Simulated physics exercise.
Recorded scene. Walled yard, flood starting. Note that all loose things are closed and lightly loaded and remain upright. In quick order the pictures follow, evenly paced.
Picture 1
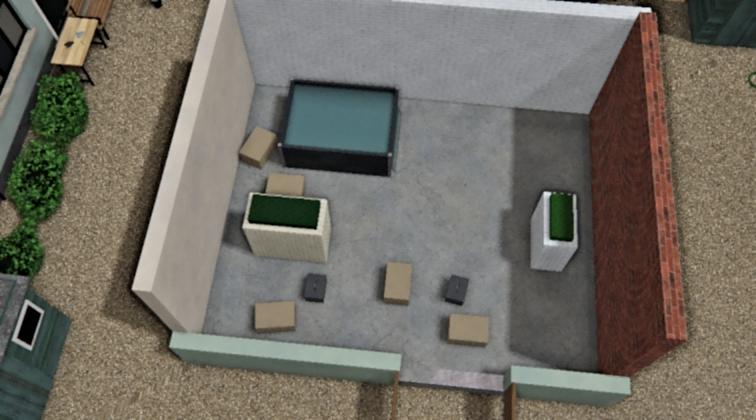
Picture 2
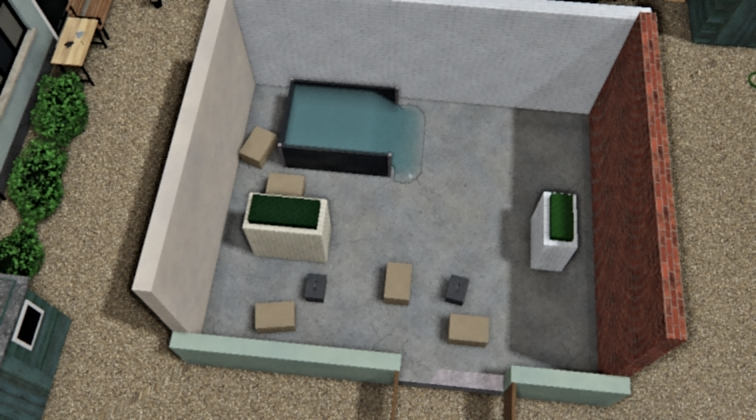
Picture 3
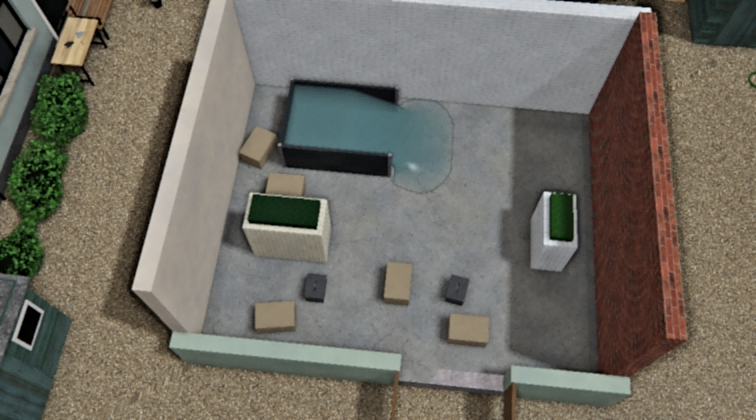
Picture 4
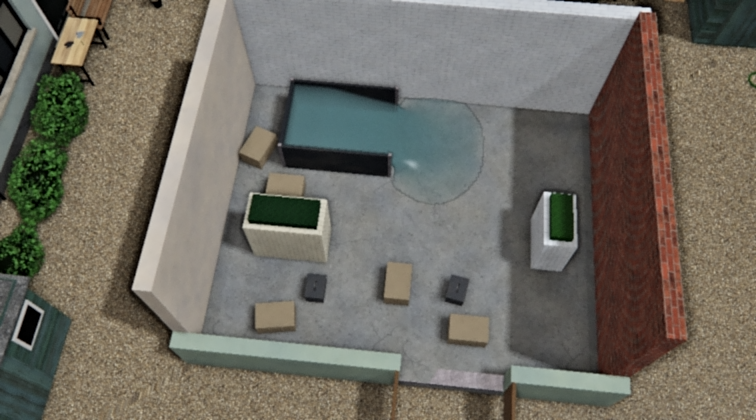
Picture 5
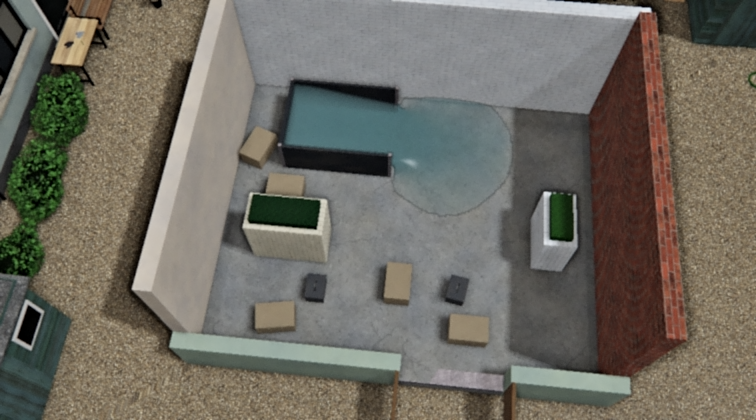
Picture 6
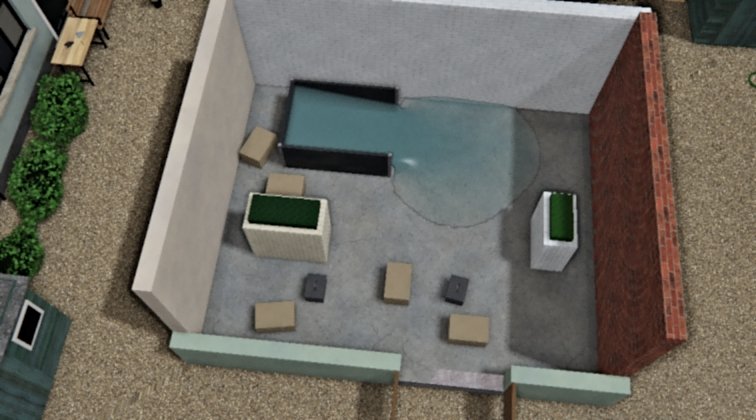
In a walled yard seen from above, a dark-sided tank holds blue-green water among crates and planters. Water pours out through the tank's right side and fans across the grey floor, the rounded pool widening rightward and toward the viewer. The surrounding crates and planters stay still as it spreads.
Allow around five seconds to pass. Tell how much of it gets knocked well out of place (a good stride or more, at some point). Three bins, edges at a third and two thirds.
Bin: Under a third.
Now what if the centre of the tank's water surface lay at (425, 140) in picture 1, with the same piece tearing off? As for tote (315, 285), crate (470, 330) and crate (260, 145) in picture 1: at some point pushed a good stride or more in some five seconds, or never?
Object by object, in turn: Lingered near its place, travelled a good distance, lingered near its place.
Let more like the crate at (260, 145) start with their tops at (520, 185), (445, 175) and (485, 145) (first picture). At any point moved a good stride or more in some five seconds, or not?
Displaced, displaced, displaced.
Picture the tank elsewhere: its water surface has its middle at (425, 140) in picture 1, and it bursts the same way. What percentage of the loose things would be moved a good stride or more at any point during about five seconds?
Something like 30 in a hundred.
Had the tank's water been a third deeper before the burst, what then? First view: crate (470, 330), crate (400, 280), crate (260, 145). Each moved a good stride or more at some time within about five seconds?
Answers in the order asked: Went past the threshold, went past the threshold, stayed within the threshold.
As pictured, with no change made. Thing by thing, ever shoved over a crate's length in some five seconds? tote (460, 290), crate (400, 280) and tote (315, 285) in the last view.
Per the list: First traveled a good way, second remained close, third remained close.
A moment on, 0 of 7 are well off their spots; 0 afloat.
Next, 0 of 7 are well off their spots; 0 afloat.
Later, 0 of 7 are well off their spots; 0 afloat.
In the end, 2 of 7 are well off their spots, and 2 have been at some point; 2 afloat.
